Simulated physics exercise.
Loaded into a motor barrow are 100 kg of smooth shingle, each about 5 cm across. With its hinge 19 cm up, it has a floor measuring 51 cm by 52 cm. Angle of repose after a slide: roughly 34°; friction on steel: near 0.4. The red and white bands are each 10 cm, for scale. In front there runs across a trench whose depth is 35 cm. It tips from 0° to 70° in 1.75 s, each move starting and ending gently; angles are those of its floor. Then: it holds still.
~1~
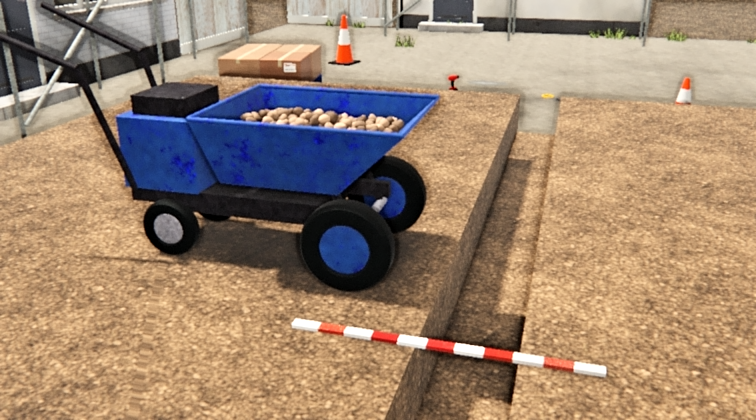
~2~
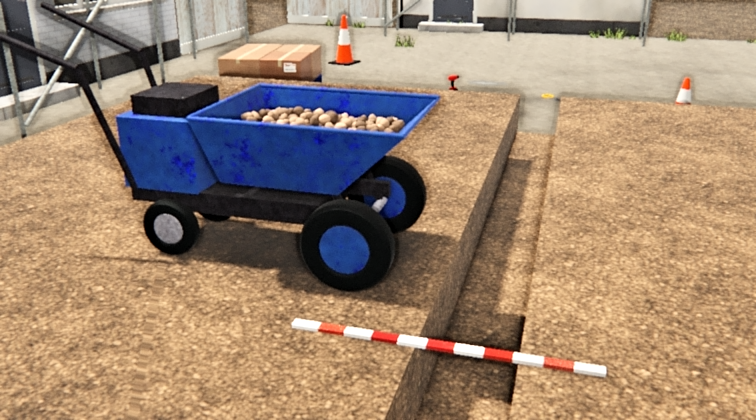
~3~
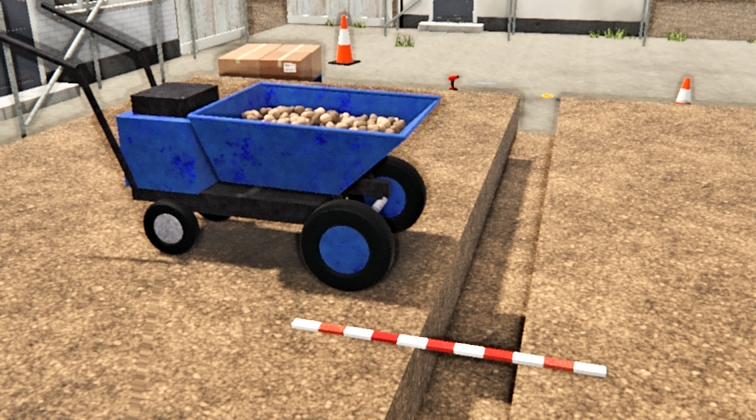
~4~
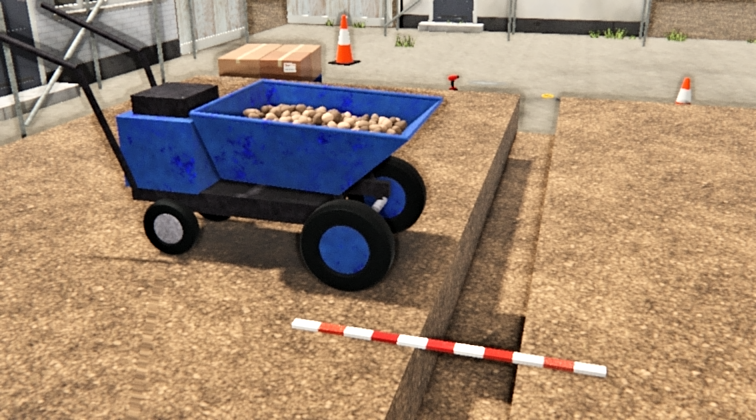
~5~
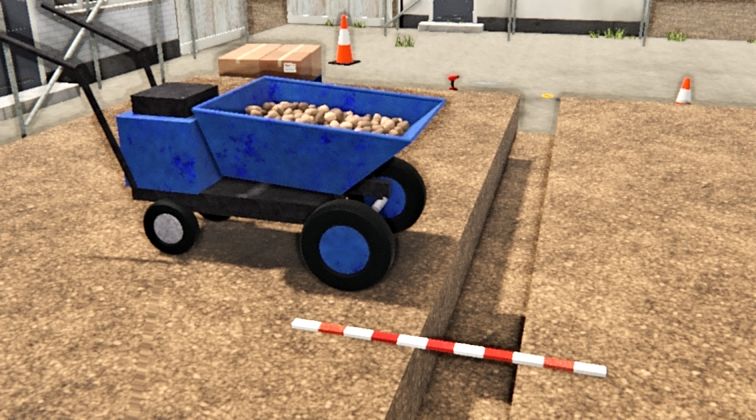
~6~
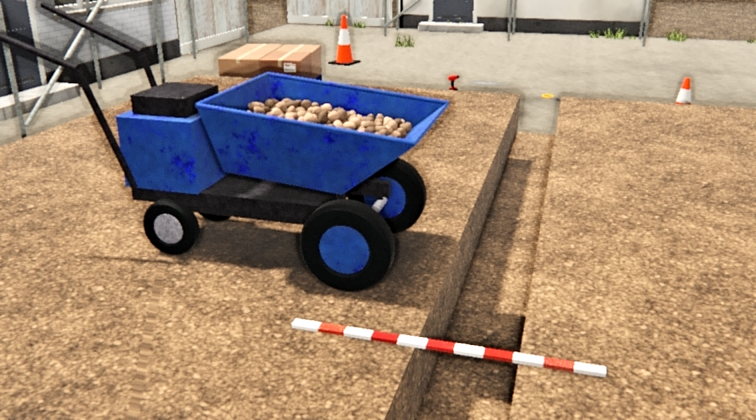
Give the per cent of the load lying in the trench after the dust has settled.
Close to 57 in every hundred.
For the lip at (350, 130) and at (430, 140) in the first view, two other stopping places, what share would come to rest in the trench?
Roughly 100 in a hundred from the first, 30 in a hundred from the second.
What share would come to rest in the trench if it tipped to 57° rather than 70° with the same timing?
Near 65 per cent then.
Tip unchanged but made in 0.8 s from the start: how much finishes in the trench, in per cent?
Close to 45 per cent then.
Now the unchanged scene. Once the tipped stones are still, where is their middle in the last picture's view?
Roughly at pixel (521, 327).
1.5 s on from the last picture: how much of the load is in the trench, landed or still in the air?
Close to 40 per cent at that time.
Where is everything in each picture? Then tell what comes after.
In the first frame, the skip is at 0°, its lip at (403, 137); the top of the load is at (319, 119).
The second frame shows lip at (404, 137), floor tilted 0°, highest stones at (319, 118).
In the third frame, the skip is at 1°, its lip at (405, 138); the top of the load is at (311, 117).
The fourth frame shows lip at (408, 139), floor tilted 2°, highest stones at (313, 116).
The fifth frame shows lip at (411, 141), floor tilted 4°, highest stones at (300, 112).
In the sixth frame, the skip is at 5°, its lip at (415, 144); the top of the load is at (294, 110).
Then, 1.0 s after the last picture the floor is at 59°, 98 % in the skip, 2 % in the trench; the foremost stones are at (508, 225).
Then, 1.5 s after the last picture the floor is at 70°, 23 % in the skip, 40 % in the trench, 37 % past the trench; the foremost stones are at (671, 290).
Then, 1.9 s after the last picture the floor is at 70°, 2 % in the skip, 54 % in the trench, 43 % past the trench; the foremost stones are at (739, 296).
Then, 3.9 s after the last picture the floor is at 70°, 0 % in the skip, 57 % in the trench, 43 % past the trench; the foremost stones are at (753, 289).
